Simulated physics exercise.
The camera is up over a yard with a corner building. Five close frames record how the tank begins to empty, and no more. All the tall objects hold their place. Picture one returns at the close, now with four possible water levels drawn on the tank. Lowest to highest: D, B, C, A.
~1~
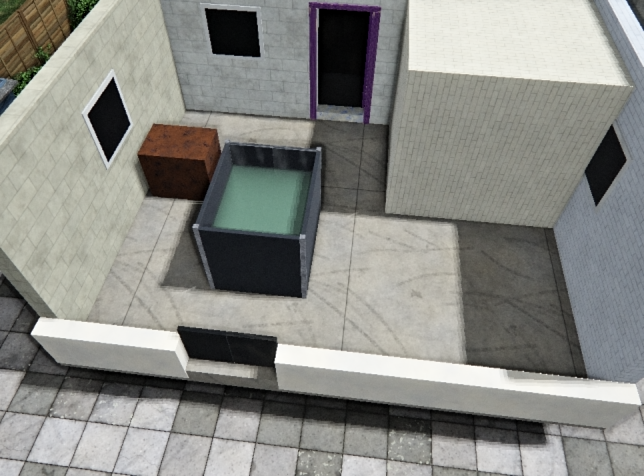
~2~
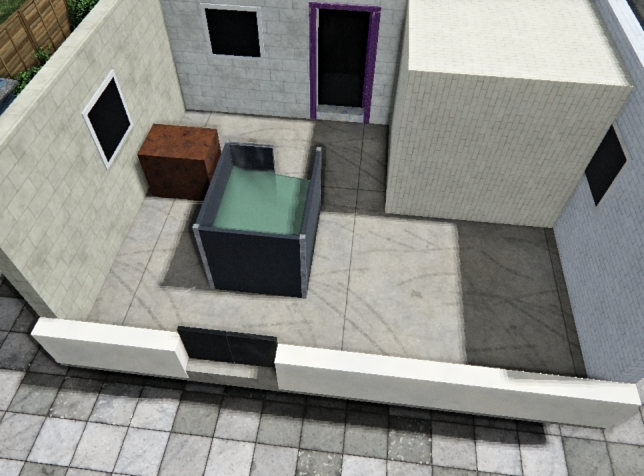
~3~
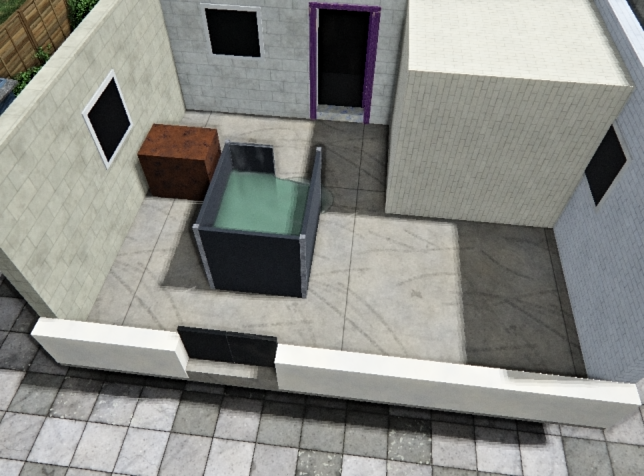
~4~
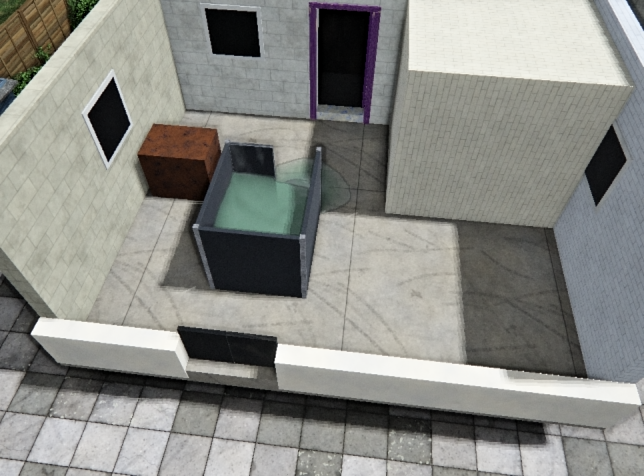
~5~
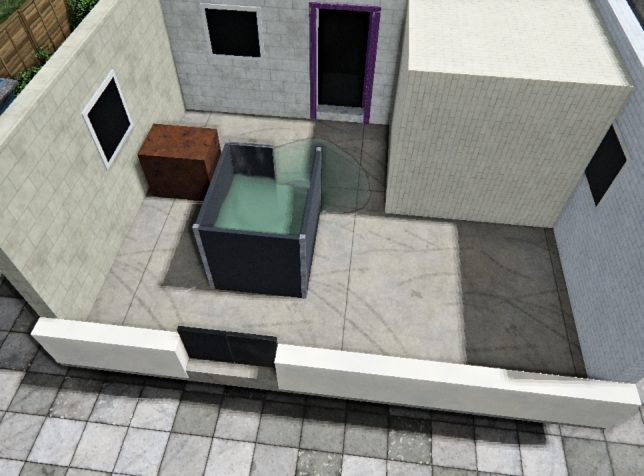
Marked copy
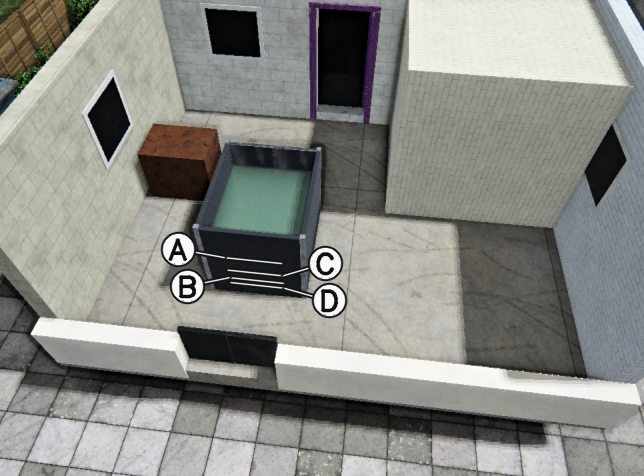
A dark-sided tank of pale green water stands left of centre in a walled, paved yard, seen from above by a still camera. A rusty brown box sits behind it to the left, a purple-framed doorway is in the back wall, and a pale block fills the right corner. Part of the tank's far side opens, the water inside lowers, and a thin greenish sheet spreads over the paving behind and right.
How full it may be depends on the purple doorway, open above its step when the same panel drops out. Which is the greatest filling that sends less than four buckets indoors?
I would pick line C.
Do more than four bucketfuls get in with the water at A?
Yes, it does.
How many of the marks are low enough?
Three of them.
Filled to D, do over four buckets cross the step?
No, that is safe.
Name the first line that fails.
Here it is line A.
In white, A at (253, 260); B at (256, 280); C at (255, 272); D at (257, 285); from the bottom up D, B, C, A.
For line A, about 7 bucketfuls get in.
For line B, nothing gets over.
For line C, a splash gets over, under a bucket.
For line D, nothing gets over.
